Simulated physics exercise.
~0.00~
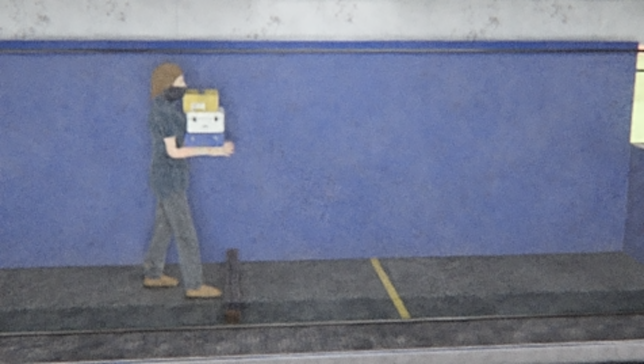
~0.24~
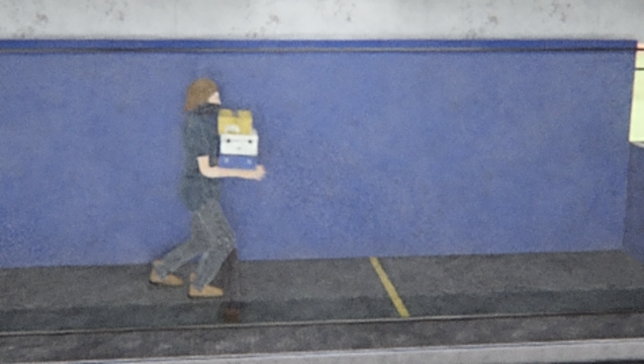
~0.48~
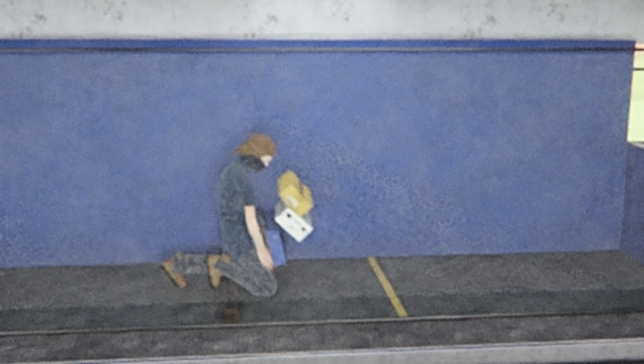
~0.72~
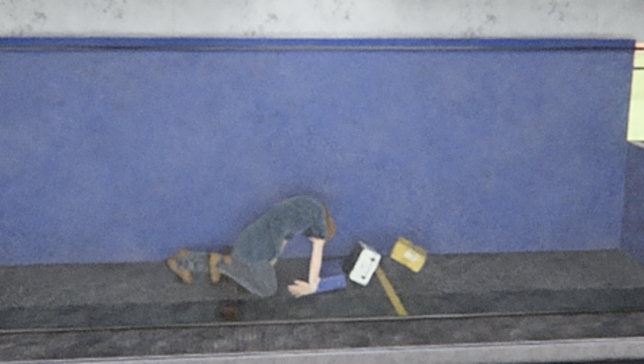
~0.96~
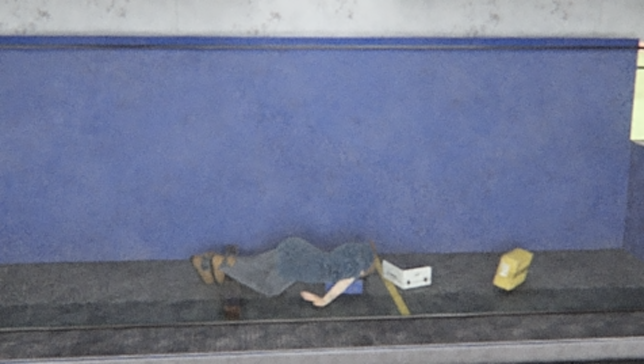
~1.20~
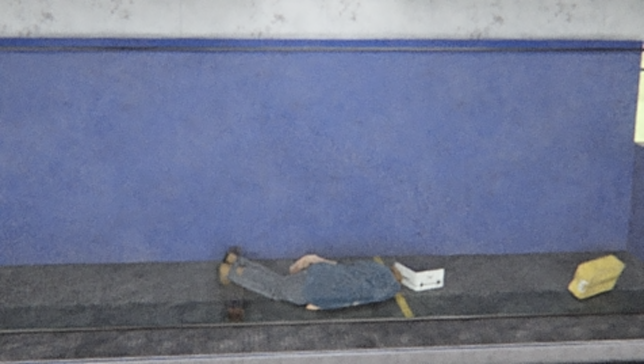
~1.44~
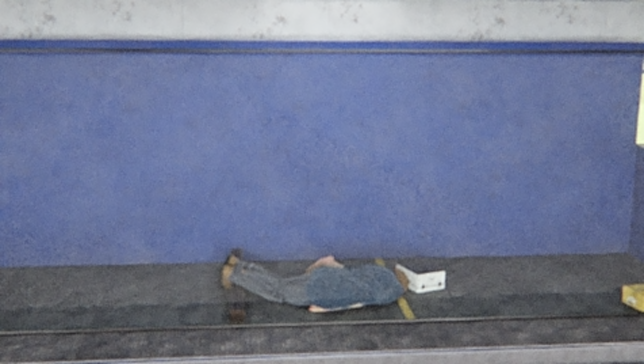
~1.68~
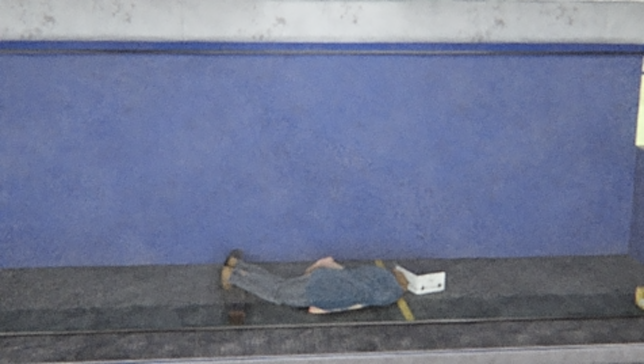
A courier with shoulder-length brown hair walks right along a dark strip before a blue wall, holding a yellow parcel, a white toolbox and a blue toolbox stacked in both arms. Near a low post, the courier drops to the knees, and the stack tips forward out of the hands. The courier pitches onto the hands as the boxes tumble right, then sinks flat, face down. The white toolbox settles upside down just past the yellow line, while the yellow parcel keeps travelling right until it is almost out of view. The courier lies still, head short of the line.
